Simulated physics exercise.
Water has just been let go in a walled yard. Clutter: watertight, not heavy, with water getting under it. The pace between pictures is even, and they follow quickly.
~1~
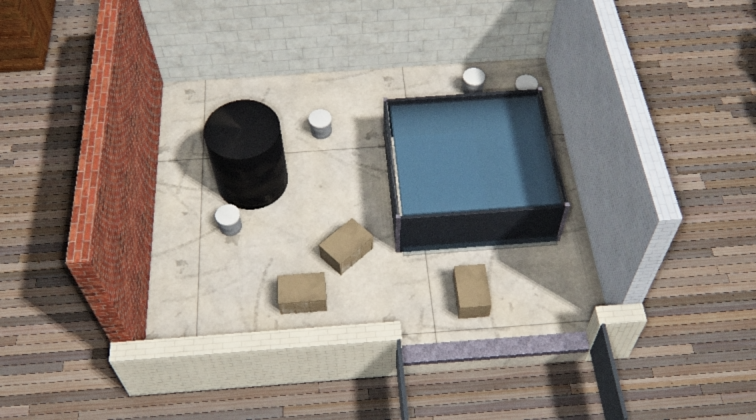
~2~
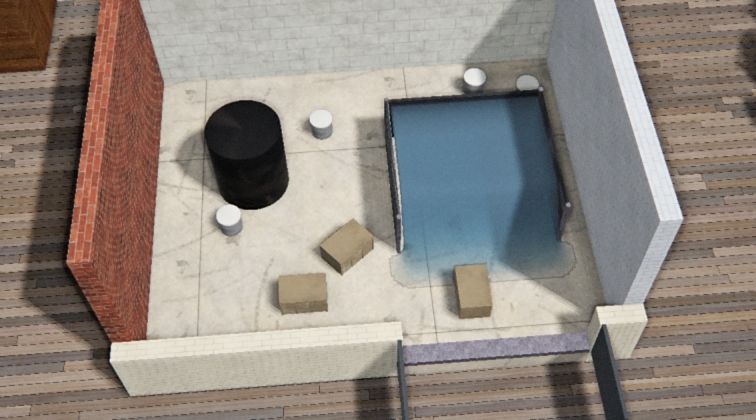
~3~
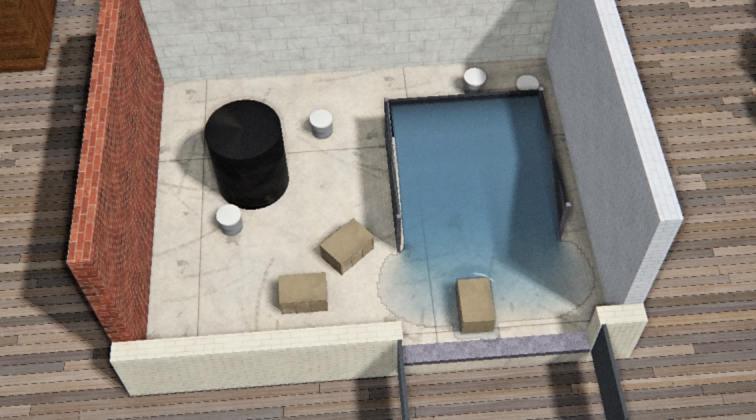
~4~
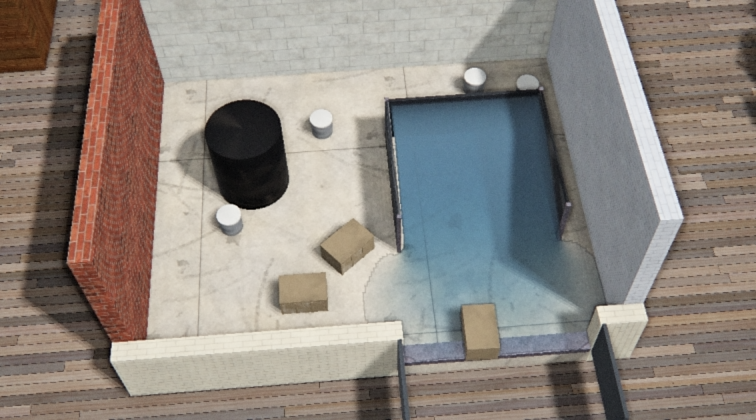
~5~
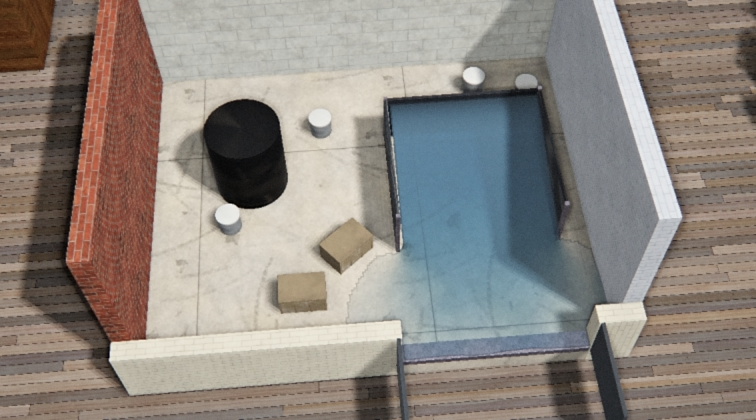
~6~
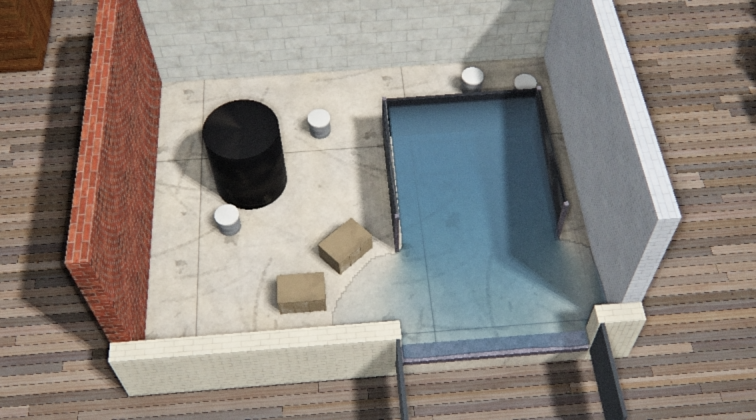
Water spreads from an opened tank and carries one brown box out through the front gap.
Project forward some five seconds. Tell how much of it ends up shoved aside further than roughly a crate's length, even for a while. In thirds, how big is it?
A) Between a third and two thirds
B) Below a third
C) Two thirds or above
Answer: B.
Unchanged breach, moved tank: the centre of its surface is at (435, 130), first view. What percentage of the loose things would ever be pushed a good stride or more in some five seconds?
Some 40 per cent.
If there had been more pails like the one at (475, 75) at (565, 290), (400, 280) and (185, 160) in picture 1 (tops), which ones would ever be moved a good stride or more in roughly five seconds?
One by one: Knocked well away; knocked well away; knocked well away.
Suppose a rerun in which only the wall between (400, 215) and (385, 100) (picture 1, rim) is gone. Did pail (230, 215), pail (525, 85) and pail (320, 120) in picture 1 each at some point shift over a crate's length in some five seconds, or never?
Went past that, fell short, went past that.
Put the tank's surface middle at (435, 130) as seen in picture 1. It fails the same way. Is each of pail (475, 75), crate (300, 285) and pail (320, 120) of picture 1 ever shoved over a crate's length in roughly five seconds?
Result per object - stayed close, went far, stayed close.
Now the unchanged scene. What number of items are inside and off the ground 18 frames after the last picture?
0 of them.
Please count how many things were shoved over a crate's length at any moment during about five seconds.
That gives 1.
A moment on, 1 of 8 are well off their spots; 0 afloat.
Next, 1 of 8 are well off their spots; 0 afloat.
Later, 1 of 8 are well off their spots; 0 afloat.
In the end, 1 of 8 are well off their spots, and 1 have been at some point; 0 afloat.
